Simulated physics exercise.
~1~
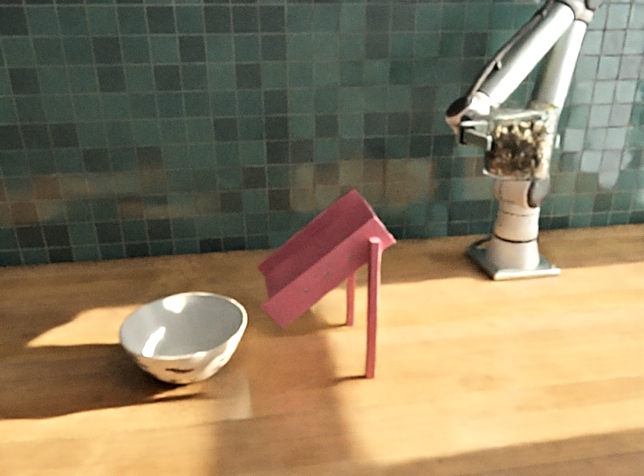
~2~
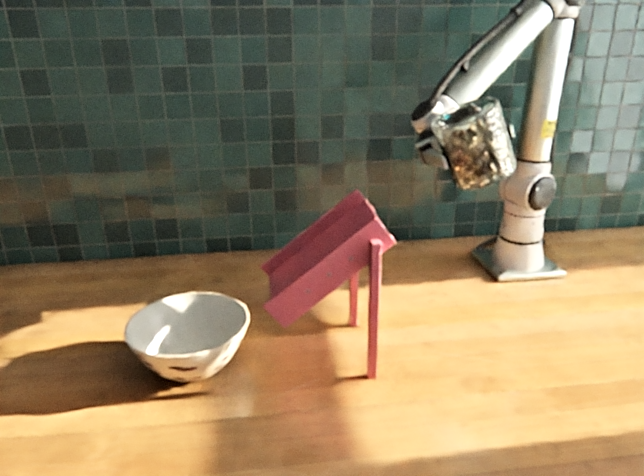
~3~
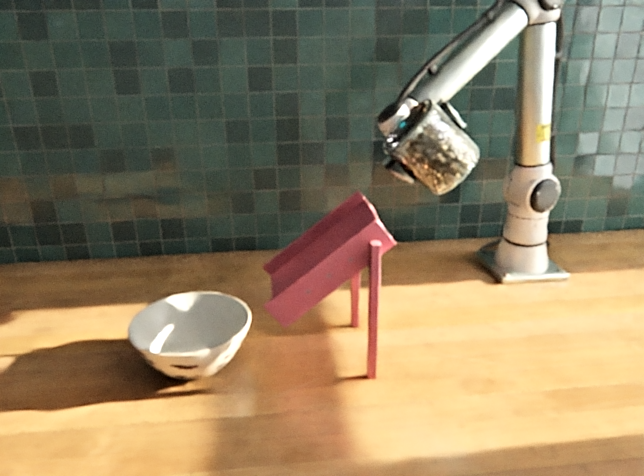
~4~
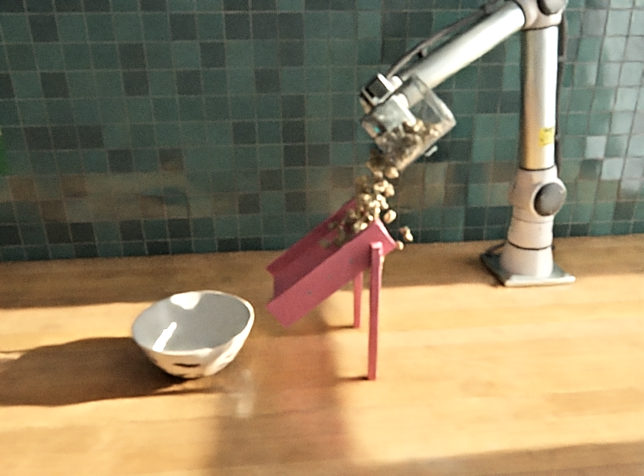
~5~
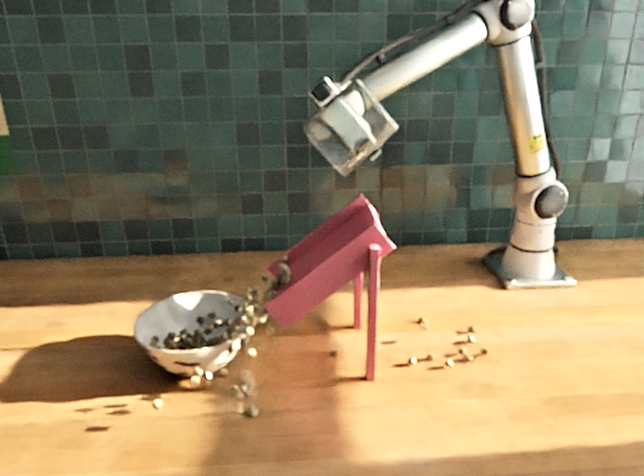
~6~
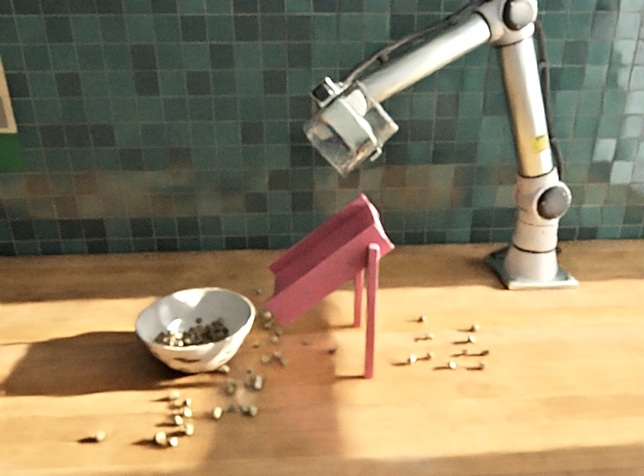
At the start, a robot arm on a wooden counter holds a clear tumbler of small pebbles upright, to the right of a pink sloping chute and a white bowl. The arm swings the tumbler left, leaning it further as it nears the chute. It then tips the tumbler over above the chute's upper end, and pebbles pour out, some missing the chute. The rest slide down to the left and spill into and around the bowl. At the end, the emptied tumbler hangs tilted over the chute, with many pebbles in the bowl and others scattered across the counter.
